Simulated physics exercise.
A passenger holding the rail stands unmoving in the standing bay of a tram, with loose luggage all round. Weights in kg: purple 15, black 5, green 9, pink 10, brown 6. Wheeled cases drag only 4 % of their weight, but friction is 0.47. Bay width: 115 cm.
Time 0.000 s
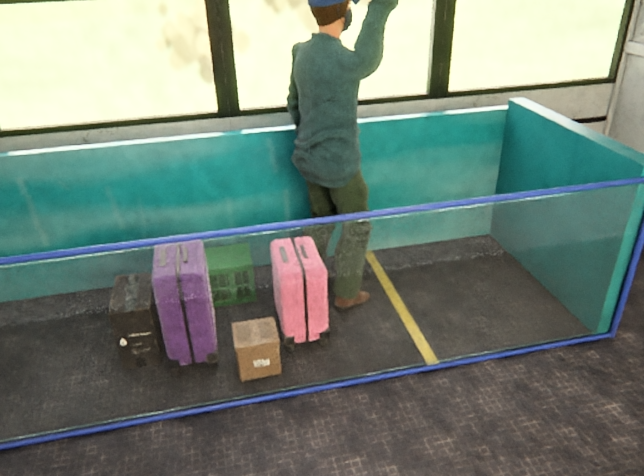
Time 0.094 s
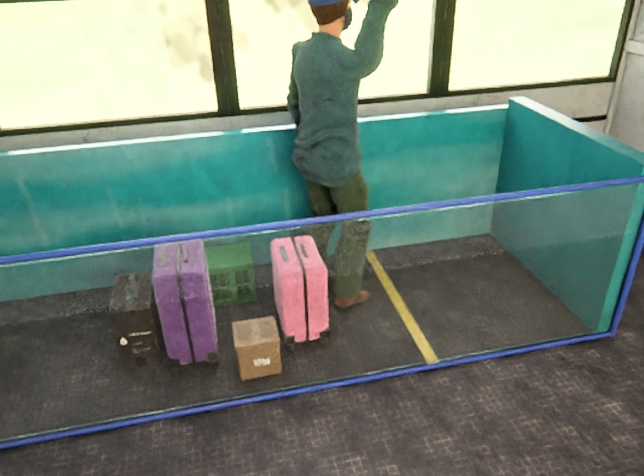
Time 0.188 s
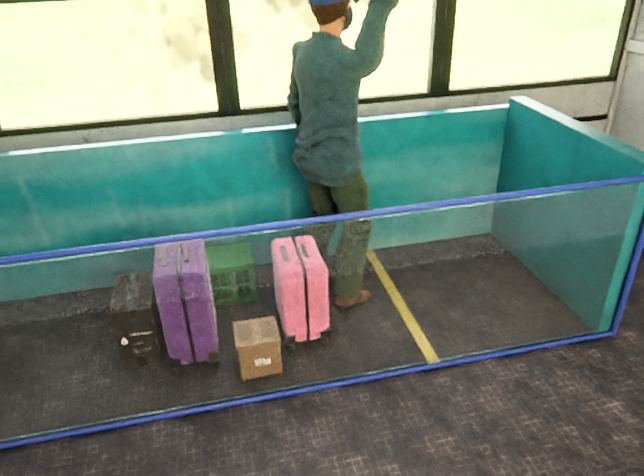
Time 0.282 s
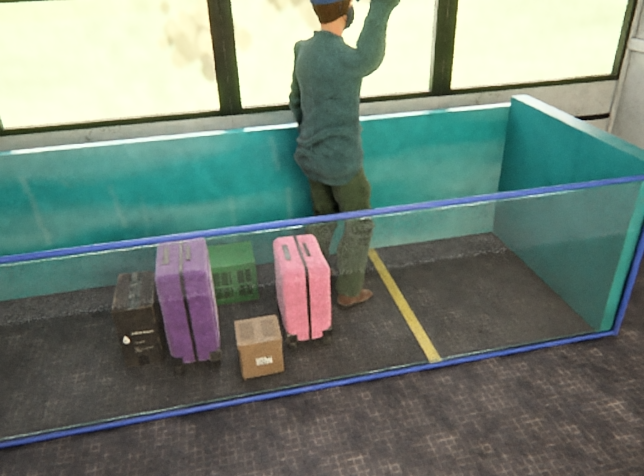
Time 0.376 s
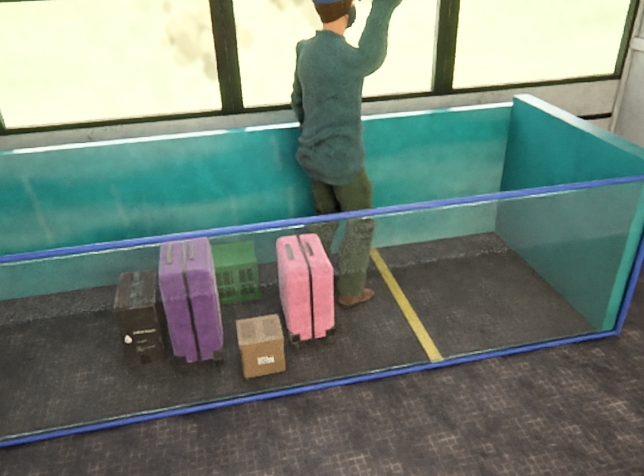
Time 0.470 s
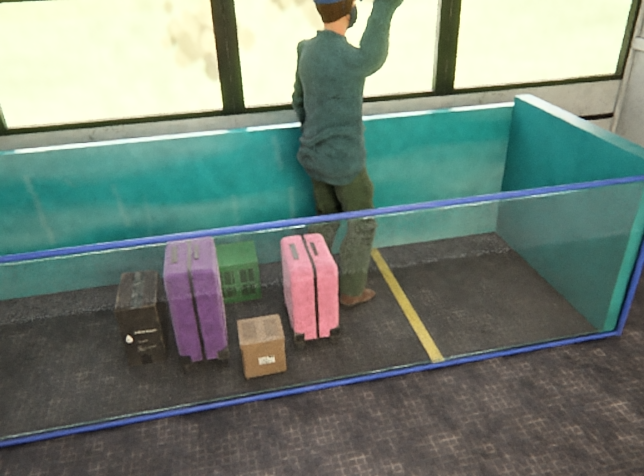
The loose luggage, including a purple suitcase, a pink suitcase and a small brown box, barely moves at first, then creeps slightly to the right across the dark floor behind the glass panel. The passenger in the cap stands still throughout, back turned and one arm raised by the window.
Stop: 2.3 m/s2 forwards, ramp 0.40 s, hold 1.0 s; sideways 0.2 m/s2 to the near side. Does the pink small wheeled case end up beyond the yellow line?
Yes.
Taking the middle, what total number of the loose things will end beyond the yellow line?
The number is 1.
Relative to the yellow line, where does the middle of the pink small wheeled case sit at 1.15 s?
Around 15 cm shy of it.
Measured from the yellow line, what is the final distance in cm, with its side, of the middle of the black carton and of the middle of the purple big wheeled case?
Black carton short by 140, purple big wheeled case short by 50.
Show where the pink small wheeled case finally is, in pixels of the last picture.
Somewhere about (502, 242) in the final view.
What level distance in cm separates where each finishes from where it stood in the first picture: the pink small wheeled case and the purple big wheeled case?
Lab note: Pink small wheeled case close to 120, purple big wheeled case close to 70.
After 0.75 s the pink small wheeled case is 43 cm short of the yellow line, tilted 0°, near (334, 288) in the last picture's view; the purple big wheeled case 101 cm short of the yellow line, tilted 0°.
After 1.15 s the pink small wheeled case is 13 cm short of the yellow line, tilted 0°, near (396, 291) in the last picture's view.
After 1.65 s the pink small wheeled case is 66 cm past the yellow line, tilted 0°, near (544, 280) in the last picture's view.
At rest, 3.2 s, purple big wheeled case stops short of the yellow line; black carton stops short of the yellow line; green crate stops short of the yellow line; pink small wheeled case crosses the yellow line; brown tub stops short of the yellow line.
